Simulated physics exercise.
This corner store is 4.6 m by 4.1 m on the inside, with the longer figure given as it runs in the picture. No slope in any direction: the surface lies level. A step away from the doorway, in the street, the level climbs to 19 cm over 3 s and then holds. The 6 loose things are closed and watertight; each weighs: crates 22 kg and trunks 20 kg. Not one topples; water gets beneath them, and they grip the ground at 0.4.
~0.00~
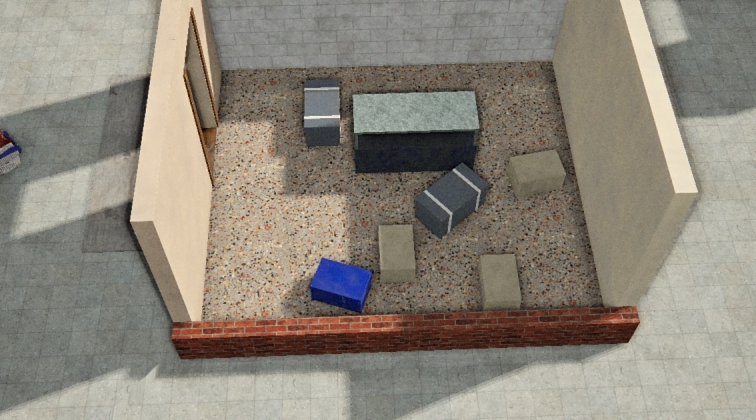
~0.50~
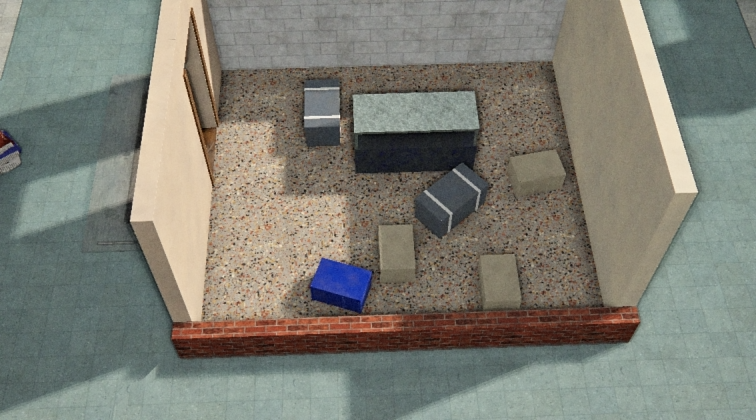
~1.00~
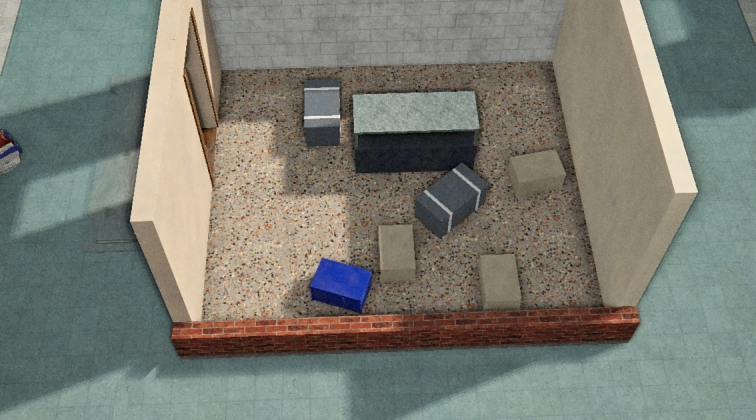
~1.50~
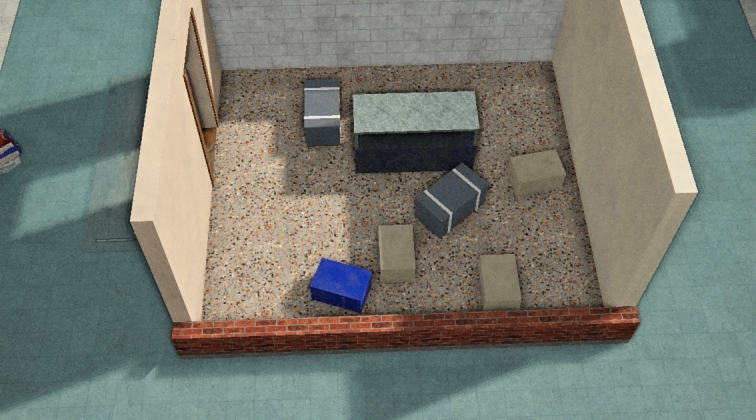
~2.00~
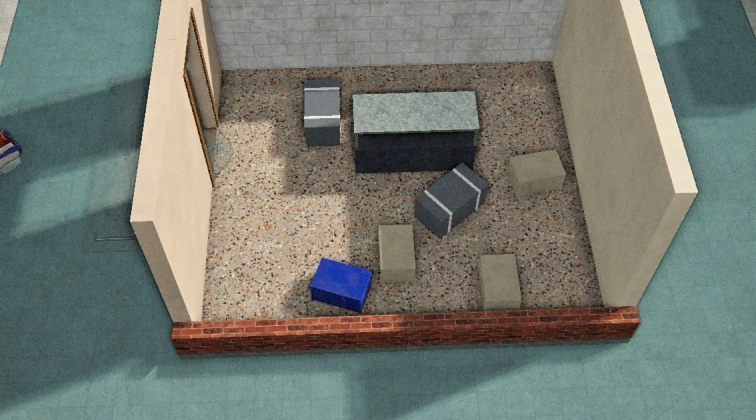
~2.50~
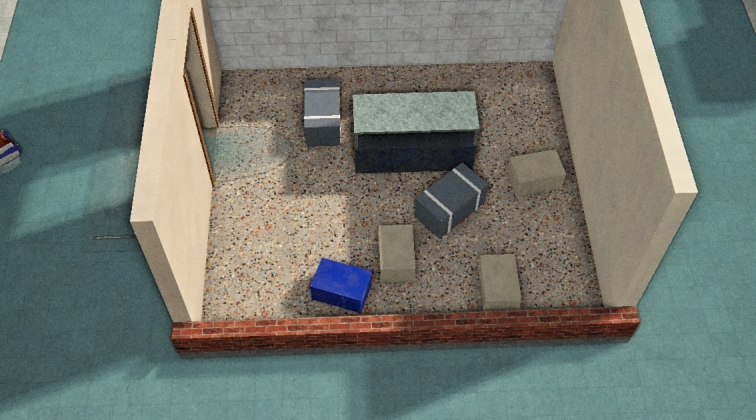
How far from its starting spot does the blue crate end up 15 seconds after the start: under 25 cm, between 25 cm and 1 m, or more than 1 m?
My guess: It's basically where it started.
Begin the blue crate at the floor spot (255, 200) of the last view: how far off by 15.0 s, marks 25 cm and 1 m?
Looks like it hardly stirs.
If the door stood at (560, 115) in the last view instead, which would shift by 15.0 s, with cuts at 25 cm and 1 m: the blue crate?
With that change, the blue crate makes a small move.
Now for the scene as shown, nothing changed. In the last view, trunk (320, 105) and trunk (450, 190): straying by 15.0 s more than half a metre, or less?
First greater, then greater.
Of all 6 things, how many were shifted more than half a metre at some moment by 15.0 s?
My count gives 2.
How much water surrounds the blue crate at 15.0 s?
Roughly 6 cm.
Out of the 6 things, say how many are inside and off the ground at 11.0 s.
I get 1.
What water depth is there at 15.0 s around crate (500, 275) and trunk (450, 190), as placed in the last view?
Depth approx. 9 cm / 10 cm.
After 3.5 s the blue crate is near (341, 279), 0.0 m from its start, aground; 0 afloat.
After 6.8 s the blue crate is near (341, 279), 0.0 m from its start, aground; 0 afloat.
After 11.0 s the blue crate is near (341, 279), 0.0 m from its start, aground; 1 afloat.
After 15.0 s the blue crate is near (341, 279), 0.0 m from its start, aground; 3 afloat.
